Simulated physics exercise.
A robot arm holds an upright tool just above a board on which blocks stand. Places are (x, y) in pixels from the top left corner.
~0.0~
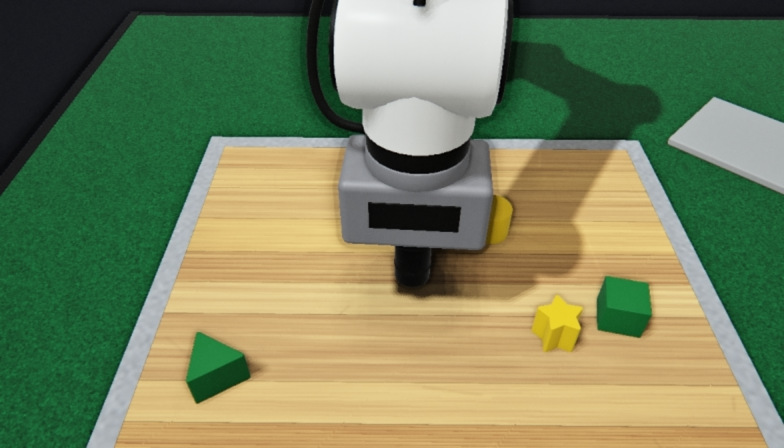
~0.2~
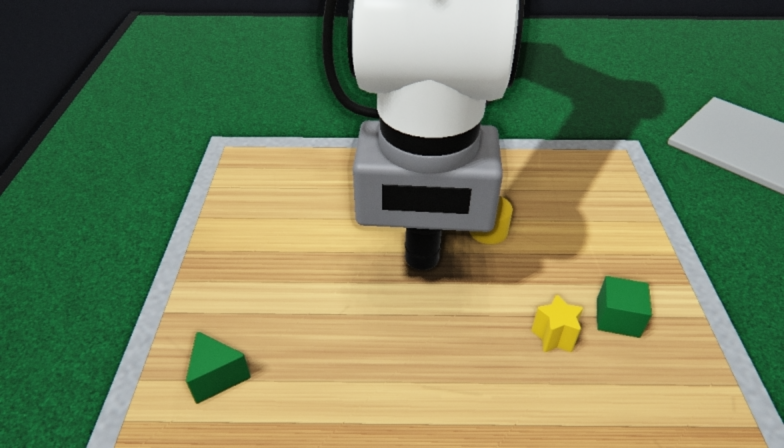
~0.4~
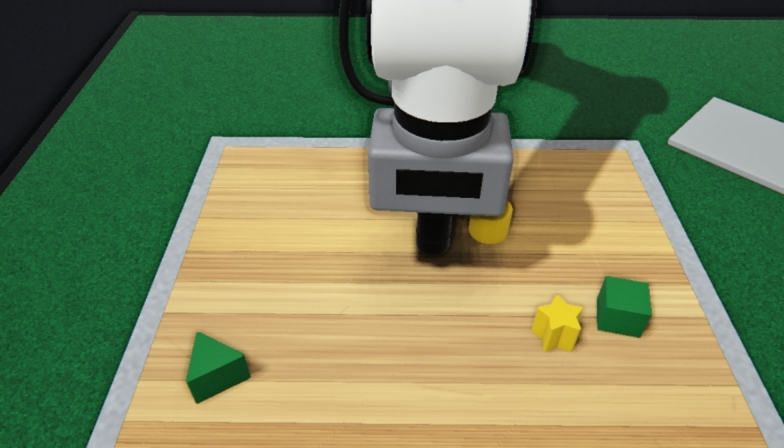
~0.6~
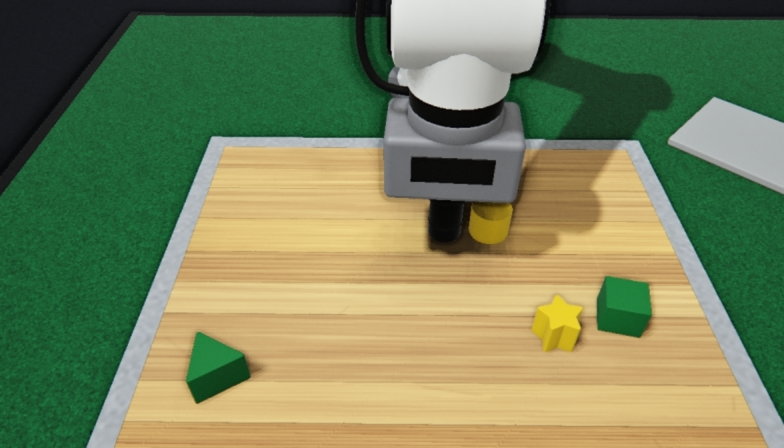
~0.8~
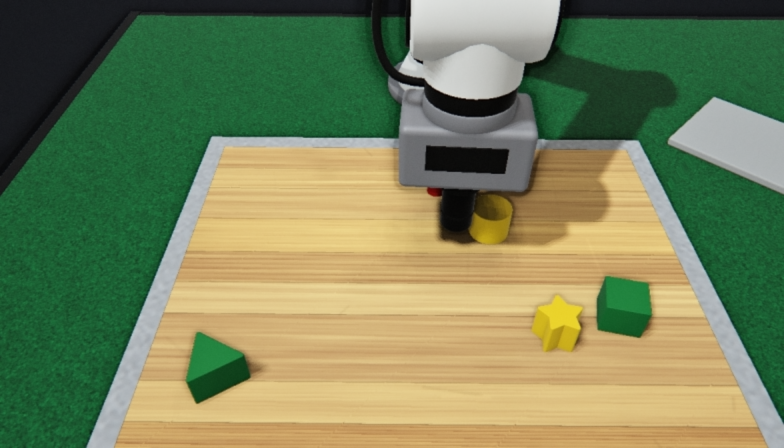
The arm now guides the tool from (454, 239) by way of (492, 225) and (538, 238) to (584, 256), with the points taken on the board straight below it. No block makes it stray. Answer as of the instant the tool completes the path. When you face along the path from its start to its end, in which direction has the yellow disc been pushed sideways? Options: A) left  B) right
A.
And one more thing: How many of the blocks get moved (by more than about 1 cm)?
The answer is a single block.
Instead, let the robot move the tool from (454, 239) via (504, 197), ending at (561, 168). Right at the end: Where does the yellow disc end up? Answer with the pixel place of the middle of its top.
Expect it around (534, 191).
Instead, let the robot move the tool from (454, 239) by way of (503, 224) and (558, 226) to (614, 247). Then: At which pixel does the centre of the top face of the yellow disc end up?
I expect it at (608, 193).
What follows on the original path. One third of the way, tool (496, 208); yellow disc (531, 198).
Two thirds of the way, tool (543, 221); yellow disc (568, 200).
At the end, tool (590, 238); red heart-shaped block still; yellow disc (578, 202).
